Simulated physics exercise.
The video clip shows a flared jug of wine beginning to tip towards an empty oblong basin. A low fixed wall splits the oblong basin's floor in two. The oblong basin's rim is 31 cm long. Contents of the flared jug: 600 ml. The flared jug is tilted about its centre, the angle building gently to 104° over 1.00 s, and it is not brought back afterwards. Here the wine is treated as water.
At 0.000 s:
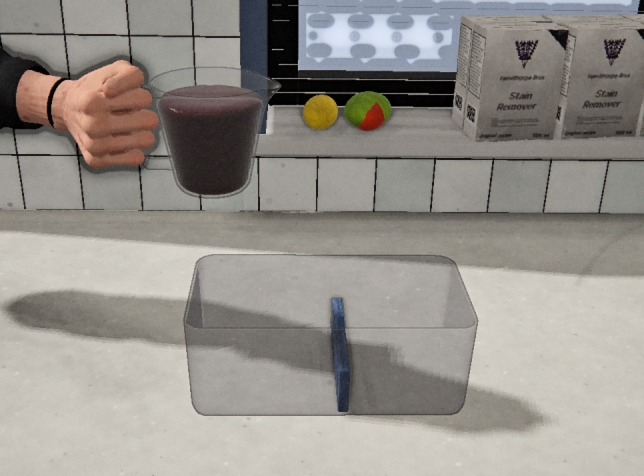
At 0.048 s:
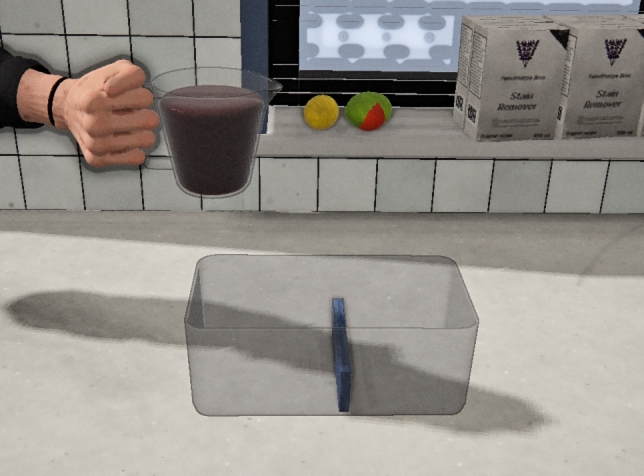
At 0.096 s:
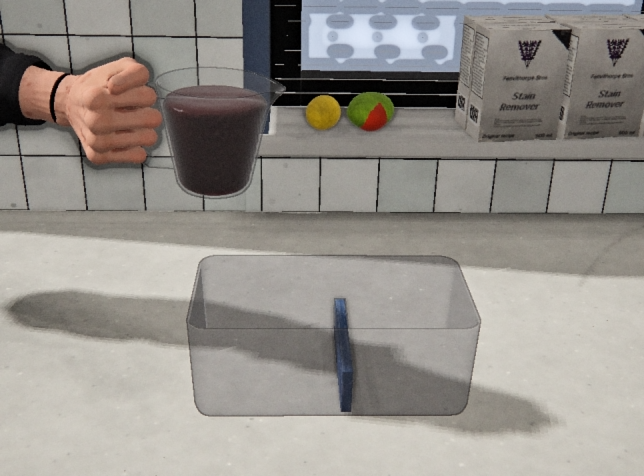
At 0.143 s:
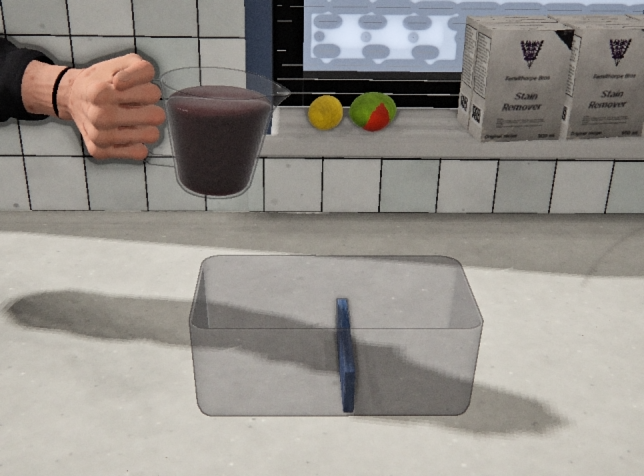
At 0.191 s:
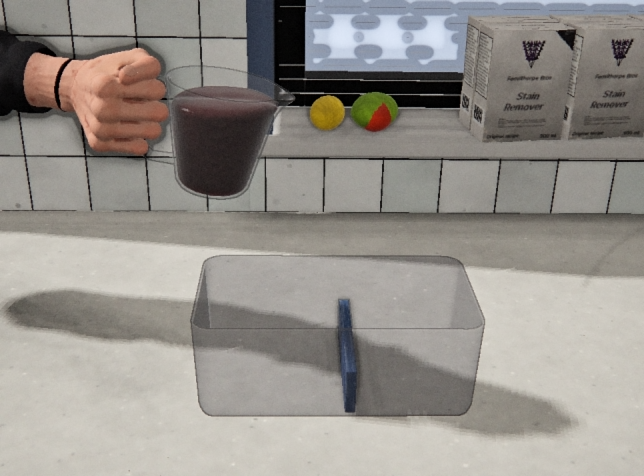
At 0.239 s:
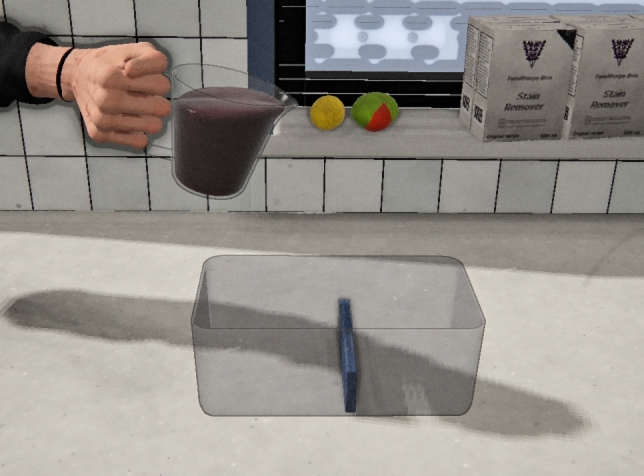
A hand beside a flared jug of dark wine as it gently tilts rightward above an empty clear basin with a blue divider.
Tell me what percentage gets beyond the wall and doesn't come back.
Around 56 % gets beyond the wall and stays.
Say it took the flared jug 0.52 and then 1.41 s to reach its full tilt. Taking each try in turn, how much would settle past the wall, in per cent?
30 in a hundred, followed by 65 in a hundred.
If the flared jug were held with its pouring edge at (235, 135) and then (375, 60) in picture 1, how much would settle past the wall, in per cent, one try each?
I'd expect close to 5 per cent and then close to 75 per cent.
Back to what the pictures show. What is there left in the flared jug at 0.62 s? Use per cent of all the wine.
About 66 percent.
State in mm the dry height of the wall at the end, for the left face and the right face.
Some 46 mm on the left and 40 mm on the right.
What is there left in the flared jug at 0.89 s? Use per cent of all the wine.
Around 12 percent of it.
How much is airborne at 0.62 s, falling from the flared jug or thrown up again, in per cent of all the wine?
Share: Roughly 26 per cent.
After 0.62 s the tilt is 71° and 67 per cent is still to pour, 1 is left of the wall and 7 right of it.
After 0.89 s the tilt is 101° and 13 per cent is still to pour, 15 is left of the wall and 50 right of it.
After 1.18 s the tilt is 104° and 0 per cent is still to pour, 43 is left of the wall and 55 right of it.
After 1.50 s the tilt is 104° and 0 per cent is still to pour, 43 is left of the wall and 56 right of it.
In the end 43 per cent lies left of the wall, 56 right of it and 2 outside.
